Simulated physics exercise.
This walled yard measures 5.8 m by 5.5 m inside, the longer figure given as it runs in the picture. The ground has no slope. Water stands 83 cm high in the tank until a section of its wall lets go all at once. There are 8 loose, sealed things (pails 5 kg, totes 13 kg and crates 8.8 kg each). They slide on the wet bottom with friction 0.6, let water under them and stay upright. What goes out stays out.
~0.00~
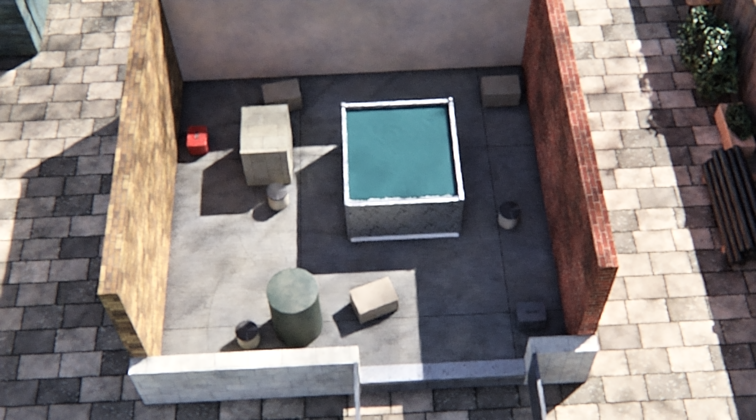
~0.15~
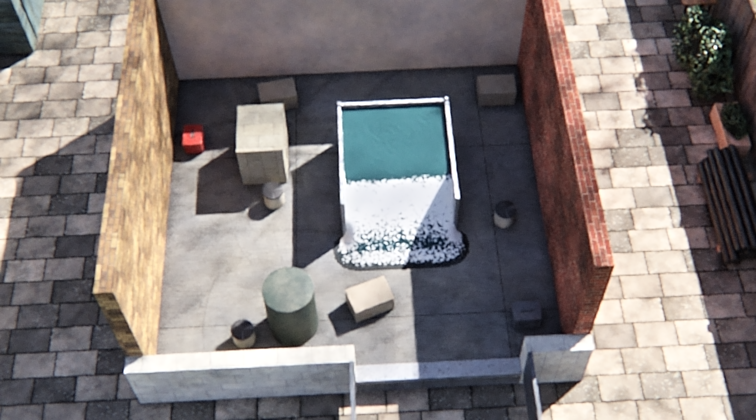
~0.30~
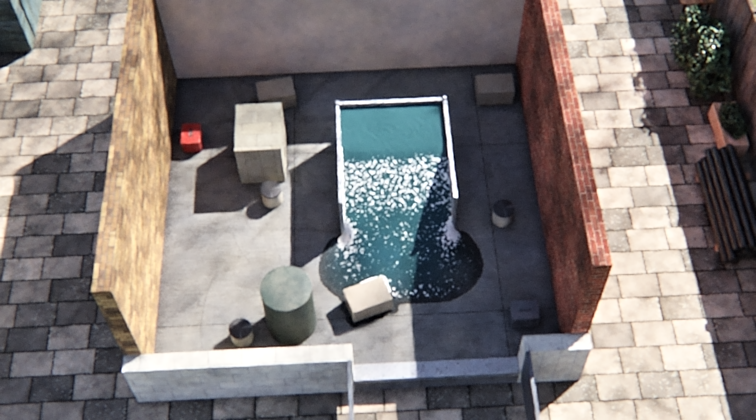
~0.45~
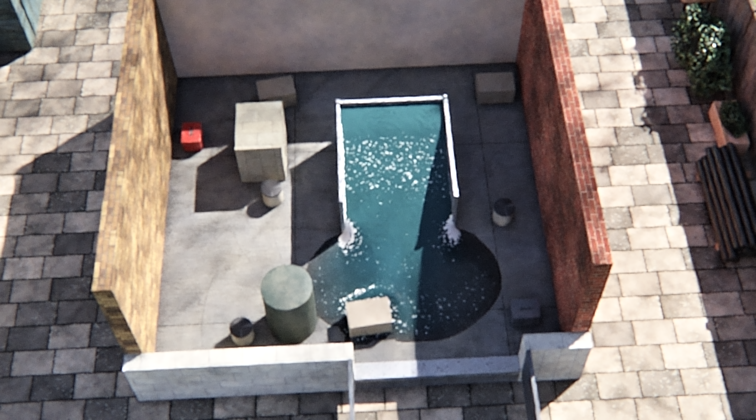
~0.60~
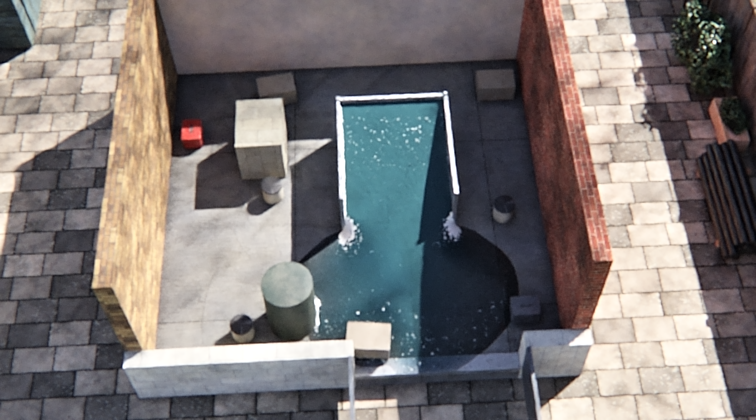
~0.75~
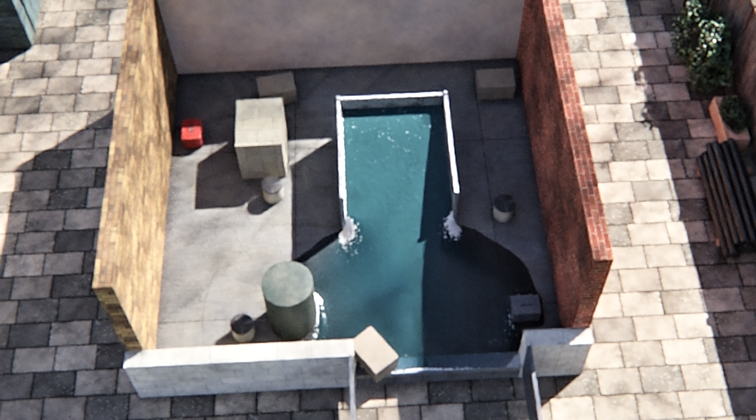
Water pouring from the open front of a raised tank, spreading across a walled yard and shifting a pale crate near the front wall.
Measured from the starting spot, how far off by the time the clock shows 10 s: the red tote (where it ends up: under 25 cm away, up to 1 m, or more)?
Red tote stays put.
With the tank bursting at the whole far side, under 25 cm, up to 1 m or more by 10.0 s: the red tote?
Then the red tote gets carried off.
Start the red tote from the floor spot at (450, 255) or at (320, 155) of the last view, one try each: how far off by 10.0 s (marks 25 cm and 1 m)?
In that order: It travels far; it barely shifts.
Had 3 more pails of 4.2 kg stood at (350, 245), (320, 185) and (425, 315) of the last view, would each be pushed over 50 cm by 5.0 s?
In that order: Over, short of it, past it.
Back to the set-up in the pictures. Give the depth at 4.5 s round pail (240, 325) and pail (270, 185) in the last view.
Roughly 4 and 3 cm.
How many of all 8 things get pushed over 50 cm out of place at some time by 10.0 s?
I count 2.
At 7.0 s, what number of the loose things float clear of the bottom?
0 of them.
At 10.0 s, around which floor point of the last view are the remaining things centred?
Around (356, 183).
After 2.0 s the red tote is near (191, 129), 0.0 m from its start, aground; 1 of 8 are out; 1 afloat.
After 4.5 s the red tote is near (191, 129), 0.0 m from its start, aground; 1 of 8 are out; 0 afloat.
After 7.0 s the red tote is near (191, 129), 0.0 m from its start, aground; 1 of 8 are out; 0 afloat.
After 10.0 s the red tote is near (191, 129), 0.0 m from its start, aground; 1 of 8 are out; 0 afloat.
